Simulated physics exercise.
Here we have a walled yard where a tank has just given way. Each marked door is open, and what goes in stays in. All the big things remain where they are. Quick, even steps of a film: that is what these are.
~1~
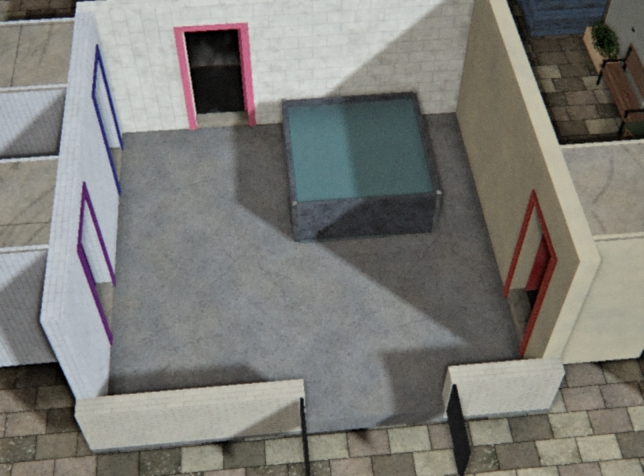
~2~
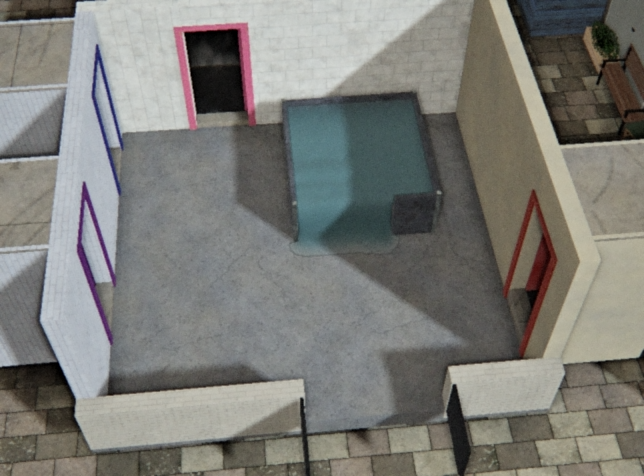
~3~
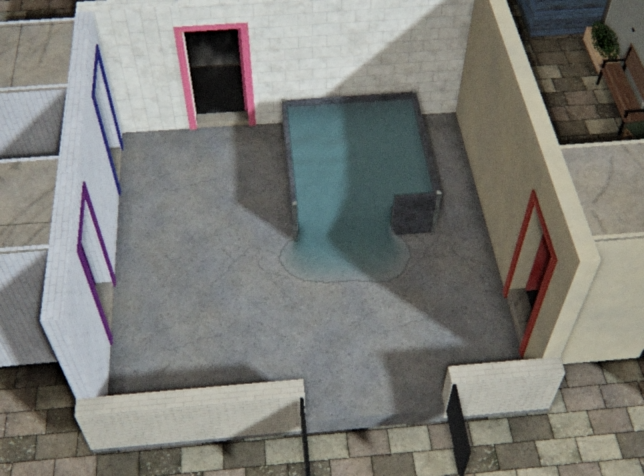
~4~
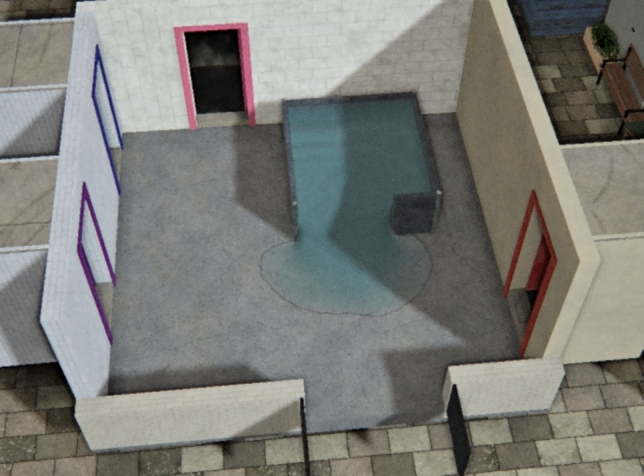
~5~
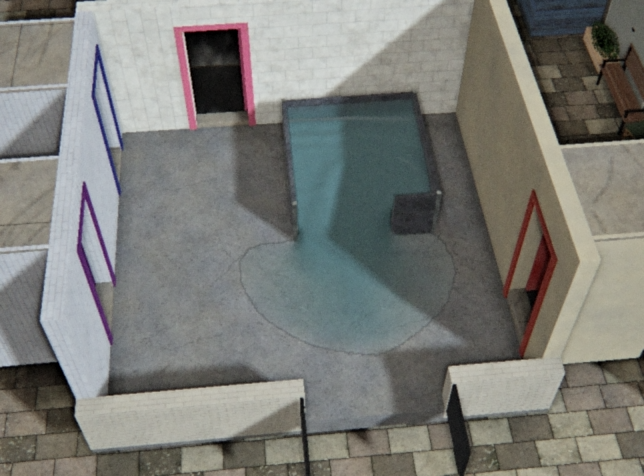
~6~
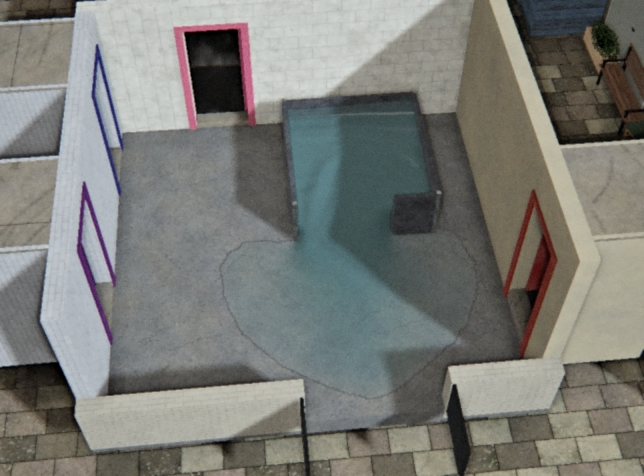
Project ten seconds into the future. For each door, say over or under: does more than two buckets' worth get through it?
Red door: Under, blue door: Under, purple door: Under, pink door: Under.
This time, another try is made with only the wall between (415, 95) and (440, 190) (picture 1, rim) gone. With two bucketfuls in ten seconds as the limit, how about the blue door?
One by one: The blue one floods.
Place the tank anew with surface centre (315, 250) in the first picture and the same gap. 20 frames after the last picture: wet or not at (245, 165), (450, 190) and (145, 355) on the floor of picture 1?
Readings in order: Flood; no flood; flood.
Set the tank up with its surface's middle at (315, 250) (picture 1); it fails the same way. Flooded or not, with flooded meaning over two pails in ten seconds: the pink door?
As far as I can tell, the pink door gets swamped.
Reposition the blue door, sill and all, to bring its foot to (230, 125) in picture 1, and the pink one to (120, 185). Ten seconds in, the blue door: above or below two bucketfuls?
Note: Blue does not reach the limit.
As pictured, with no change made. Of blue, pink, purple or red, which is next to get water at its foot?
That's the door marked red.
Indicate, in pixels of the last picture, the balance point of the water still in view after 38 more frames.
My pick is pixel (314, 242).
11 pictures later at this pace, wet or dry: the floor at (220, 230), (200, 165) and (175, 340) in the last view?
Result, in that order: Not wetted / not wetted / wetted.
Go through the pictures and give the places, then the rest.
In the first picture, still water in the water tank at (358, 149).
In the second picture, water pours out at (345, 223) and has run to (293, 244).
In the third picture, water pours out at (345, 225) and has run to (401, 265).
In the fourth picture, the front is at (385, 309), out from the gap at (345, 227).
In the fifth picture, the front is at (379, 349), out from the gap at (345, 227).
In the sixth picture, the front is at a hidden place, out from the gap at (345, 227).
A moment on, water covers 45 % of the floor; the red door wet at the sill, nothing in, the blue door not reached, the purple door not reached, the pink door not reached.
Next, water covers 50 % of the floor; the red door wet at the sill, nothing in, the blue door not reached, the purple door not reached, the pink door not reached.
Then, water covers 60 % of the floor; the red door wet at the sill, nothing in, the blue door not reached, the purple door wet at the sill, nothing in, the pink door not reached.
Later, water covers 100 % of the floor; the red door wet at the sill, nothing in, the blue door wet at the sill, nothing in, the purple door wet at the sill, nothing in, the pink door under two buckets in.
In the end, water covers 100 % of the floor; the red door wet at the sill, nothing in, the blue door wet at the sill, nothing in, the purple door wet at the sill, nothing in, the pink door under two buckets in.
